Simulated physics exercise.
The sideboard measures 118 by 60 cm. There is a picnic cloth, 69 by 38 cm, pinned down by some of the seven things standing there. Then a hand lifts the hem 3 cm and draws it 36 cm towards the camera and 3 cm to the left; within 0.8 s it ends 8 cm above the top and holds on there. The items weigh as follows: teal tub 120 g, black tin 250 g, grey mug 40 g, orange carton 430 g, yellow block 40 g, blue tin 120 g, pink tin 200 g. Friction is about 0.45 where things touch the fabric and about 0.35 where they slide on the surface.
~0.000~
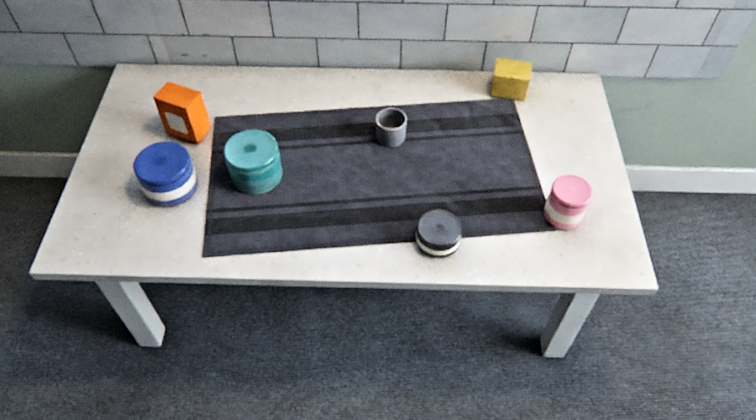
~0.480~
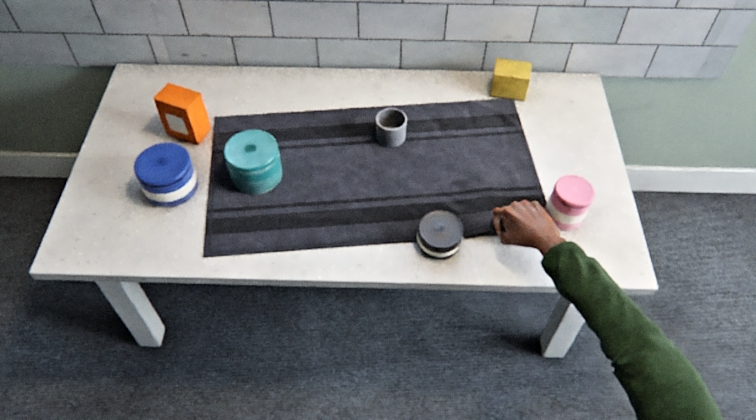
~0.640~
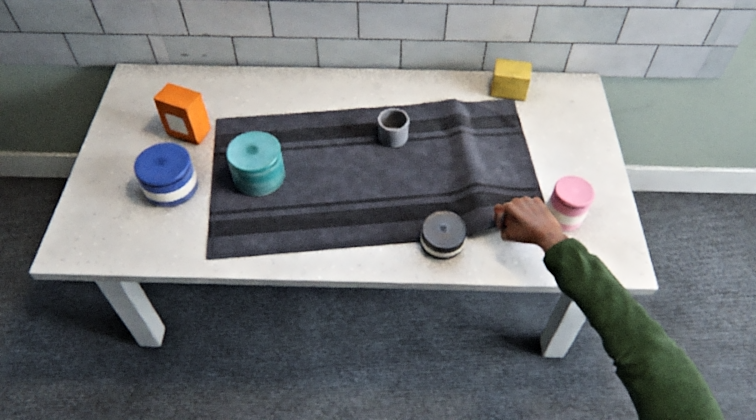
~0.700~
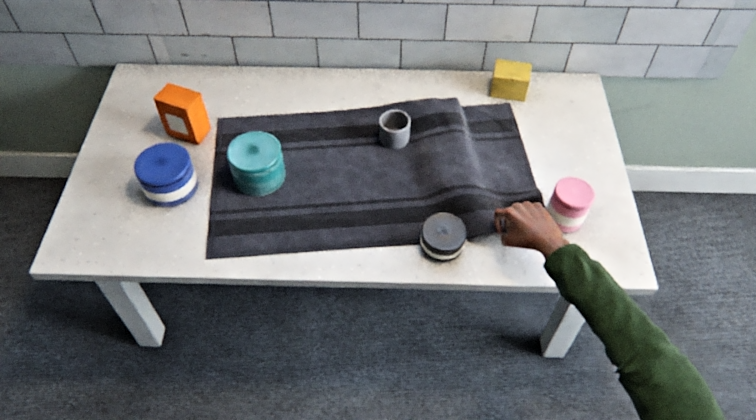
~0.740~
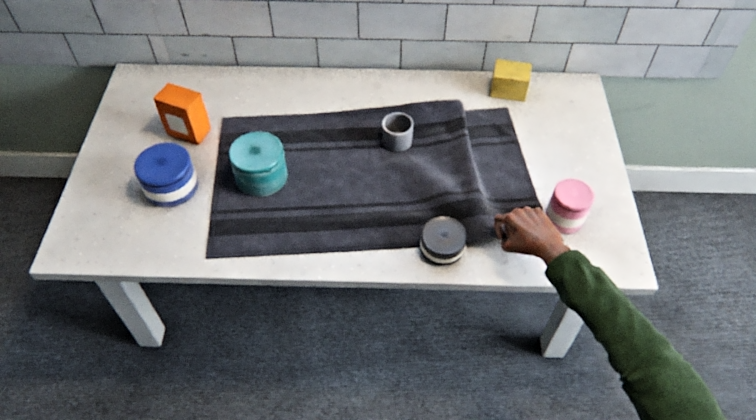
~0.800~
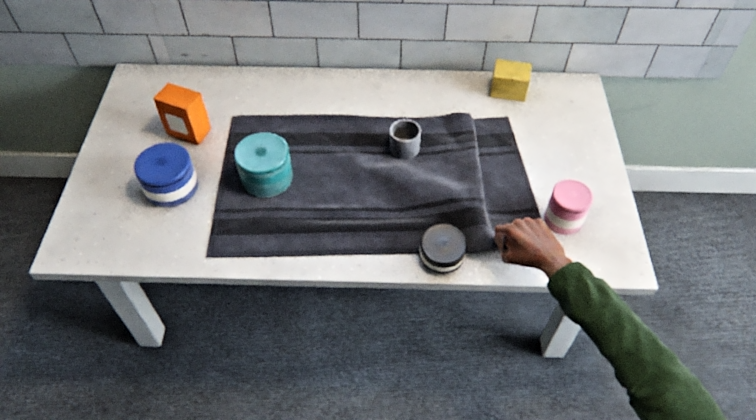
A hand in a green sleeve gripped the dark cloth's near right corner and bunched it into folds, while the teal tub and grey mug on it shifted slightly to the right.
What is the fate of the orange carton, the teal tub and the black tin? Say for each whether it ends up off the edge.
I think the orange carton will hold out up there; I think the teal tub will hold out up there; I think the black tin won't hold out up there.
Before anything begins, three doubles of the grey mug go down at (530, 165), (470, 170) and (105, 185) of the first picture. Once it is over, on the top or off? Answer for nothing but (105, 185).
Still on top.
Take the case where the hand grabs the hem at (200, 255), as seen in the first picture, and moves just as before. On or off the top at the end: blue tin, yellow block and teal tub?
Log - blue tin: Still on top; yellow block: Still on top; teal tub: Off the top.
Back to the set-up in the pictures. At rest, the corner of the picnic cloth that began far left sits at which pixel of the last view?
(346, 148).
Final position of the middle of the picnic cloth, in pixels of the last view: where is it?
Midpoint, last view: Approx. (439, 289).
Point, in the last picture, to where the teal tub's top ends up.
Resting point is at approximately (335, 204).
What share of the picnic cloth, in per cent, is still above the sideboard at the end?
About 50 per cent.
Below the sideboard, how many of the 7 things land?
In total, 1 of the things.
At 1.0 s, 95 % of the picnic cloth is still over the top; black tin 11 cm off its start, teal tub 7 cm off its start, grey mug 14 cm off its start.
At 1.1 s, 80 % of the picnic cloth is still over the top; black tin over the edge, teal tub 14 cm off its start, grey mug 24 cm off its start.
At 1.3 s, 65 % of the picnic cloth is still over the top; black tin over the edge, teal tub 19 cm off its start at (326, 188), grey mug 33 cm off its start at (480, 229).
At 1.4 s, 55 % of the picnic cloth is still over the top; black tin over the edge, teal tub 22 cm off its start, grey mug 38 cm off its start.
At 3.0 s, 50 % of the picnic cloth is still over the top; black tin over the edge, teal tub 22 cm off its start at (335, 204), orange carton 0 cm off its start at (176, 95), grey mug 38 cm off its start at (492, 249).
